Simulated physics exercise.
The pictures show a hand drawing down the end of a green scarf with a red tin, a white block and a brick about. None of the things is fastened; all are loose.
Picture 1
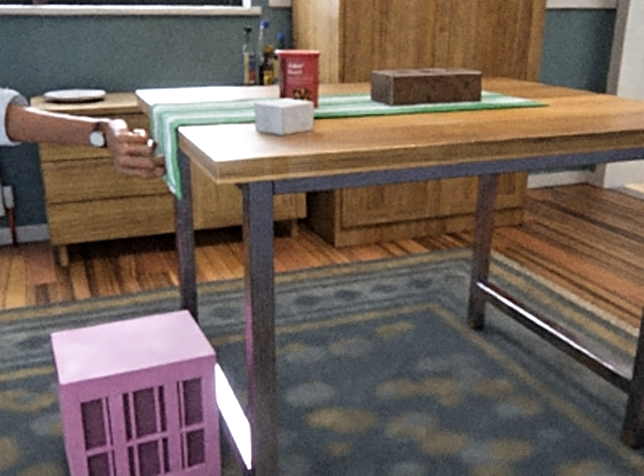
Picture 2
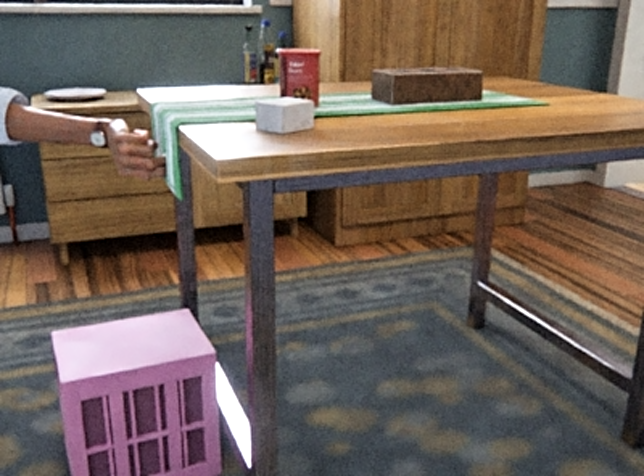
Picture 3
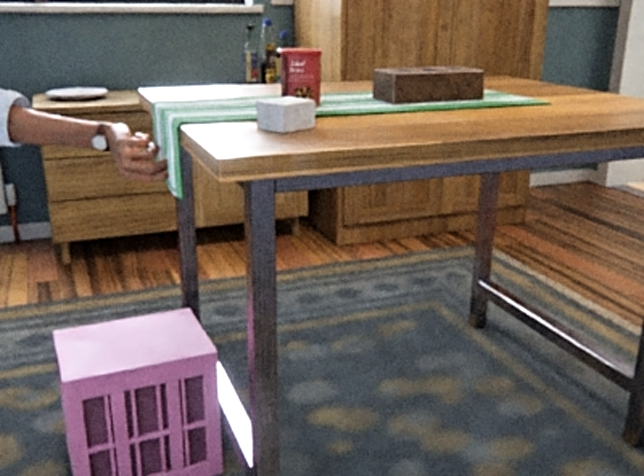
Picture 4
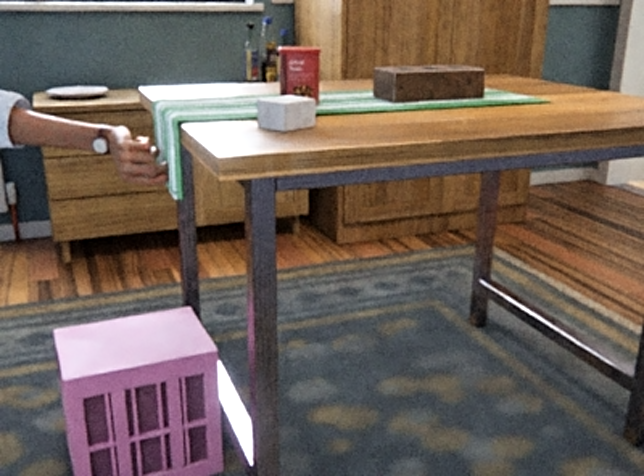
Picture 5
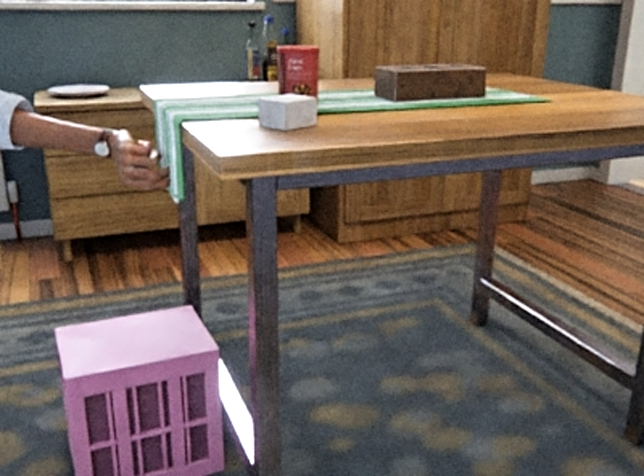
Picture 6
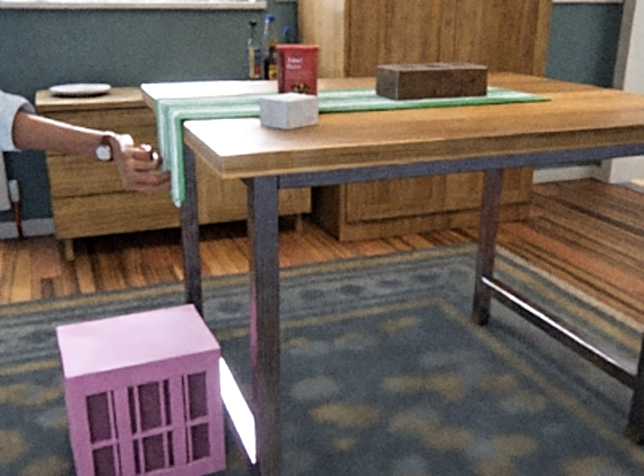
A hand holds the end of a green scarf on a table, barely moving.
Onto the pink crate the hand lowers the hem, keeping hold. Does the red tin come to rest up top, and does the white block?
One by one: The red tin does not; the white block does.
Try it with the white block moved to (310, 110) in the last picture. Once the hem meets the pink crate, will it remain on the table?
Result: On.
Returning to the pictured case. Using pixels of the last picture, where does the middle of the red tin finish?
End point, last frame: (94, 304).
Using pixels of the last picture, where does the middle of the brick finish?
About (309, 86).
Then, 0.44 s past the final frame, hem going down; tin carried along near (267, 76); block still.
Then, 1.04 s past the final frame, hem going down; tin carried along near (212, 78); block still.
Then, 1.62 s past the final frame, hem going down; tin over the edge; block still.
When it is over, hem on the crate; tin down below near (93, 304); block still. The red tin is carried off the end and the white block stays on the table.
